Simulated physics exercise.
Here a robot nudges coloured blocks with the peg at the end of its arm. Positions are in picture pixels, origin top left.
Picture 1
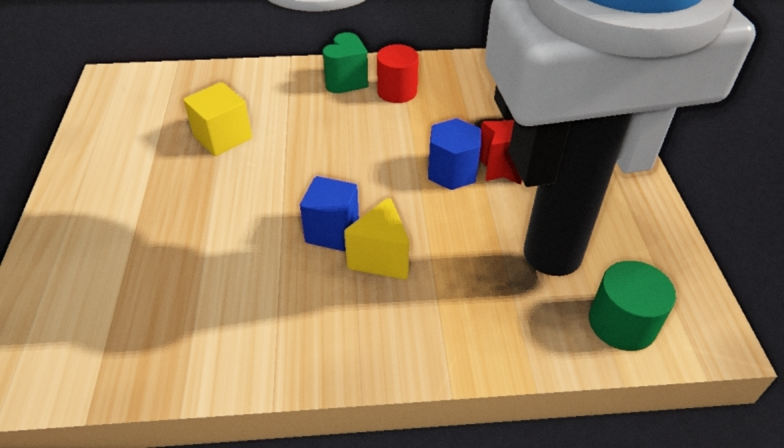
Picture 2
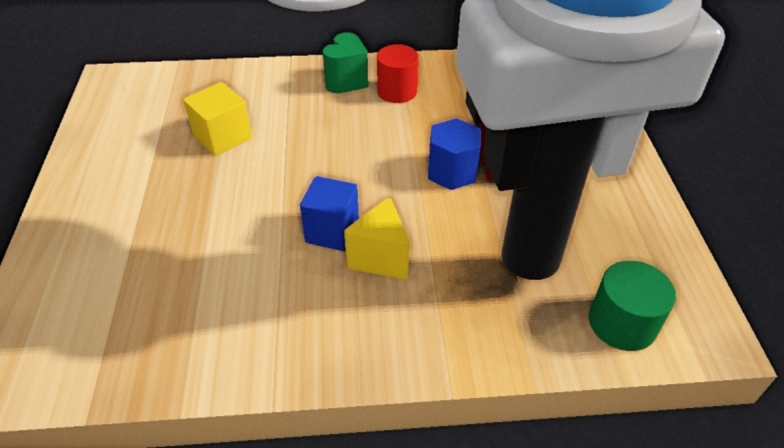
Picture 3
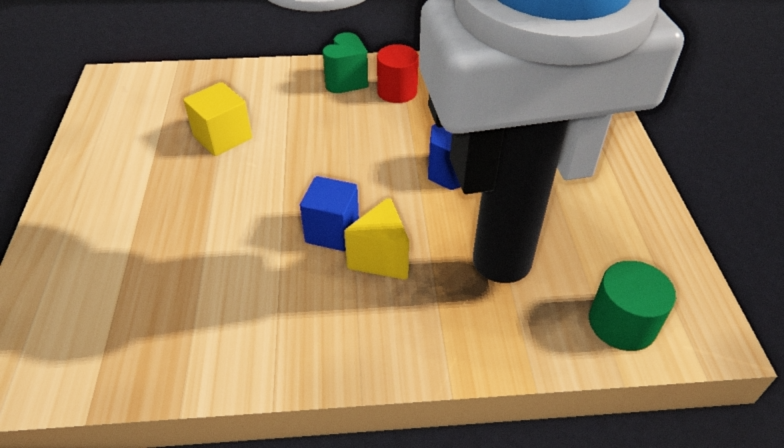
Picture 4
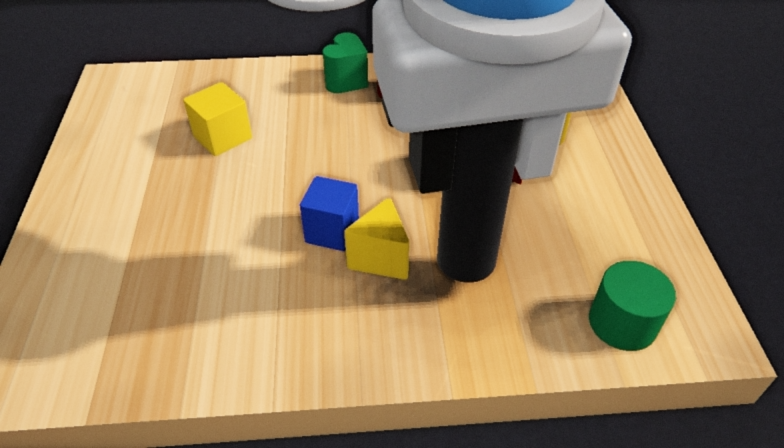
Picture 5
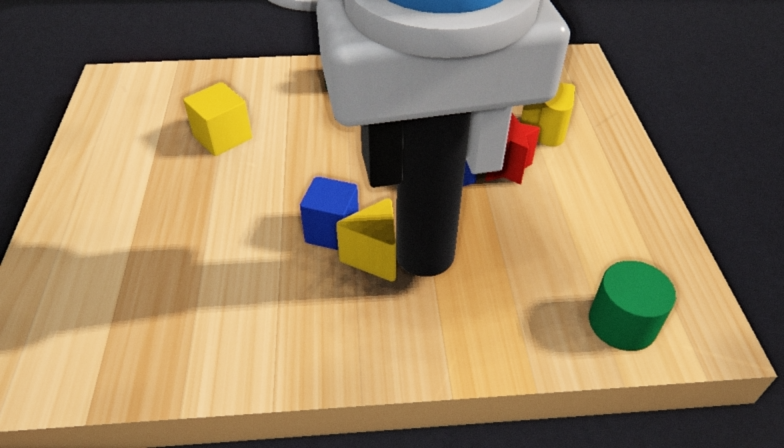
The robot arm's black peg slid left across the wooden board, passing in front of the blue six-sided block, then met the yellow triangle and nudged it slightly left beside the other blue block.
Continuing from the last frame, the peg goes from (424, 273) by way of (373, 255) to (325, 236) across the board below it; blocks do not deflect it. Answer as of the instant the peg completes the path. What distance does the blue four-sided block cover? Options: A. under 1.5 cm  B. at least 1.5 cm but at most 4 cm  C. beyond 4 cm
I choose C.
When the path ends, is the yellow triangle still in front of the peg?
I expect so.
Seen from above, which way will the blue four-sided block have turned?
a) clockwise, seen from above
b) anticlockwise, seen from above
Correct choice: A.
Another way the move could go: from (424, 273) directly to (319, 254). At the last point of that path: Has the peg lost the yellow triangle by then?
No - that is not the case.
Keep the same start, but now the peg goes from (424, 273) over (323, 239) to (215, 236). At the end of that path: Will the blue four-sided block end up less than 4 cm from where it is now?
That would be a no.
On the path given first. Halfway along, peg (372, 237); blue four-sided block (309, 185), turned 50° clockwise; yellow triangle (322, 214).
At the end, peg (323, 217); blue four-sided block (276, 163), turned 60° clockwise; yellow triangle (274, 193), turned 25° clockwise.
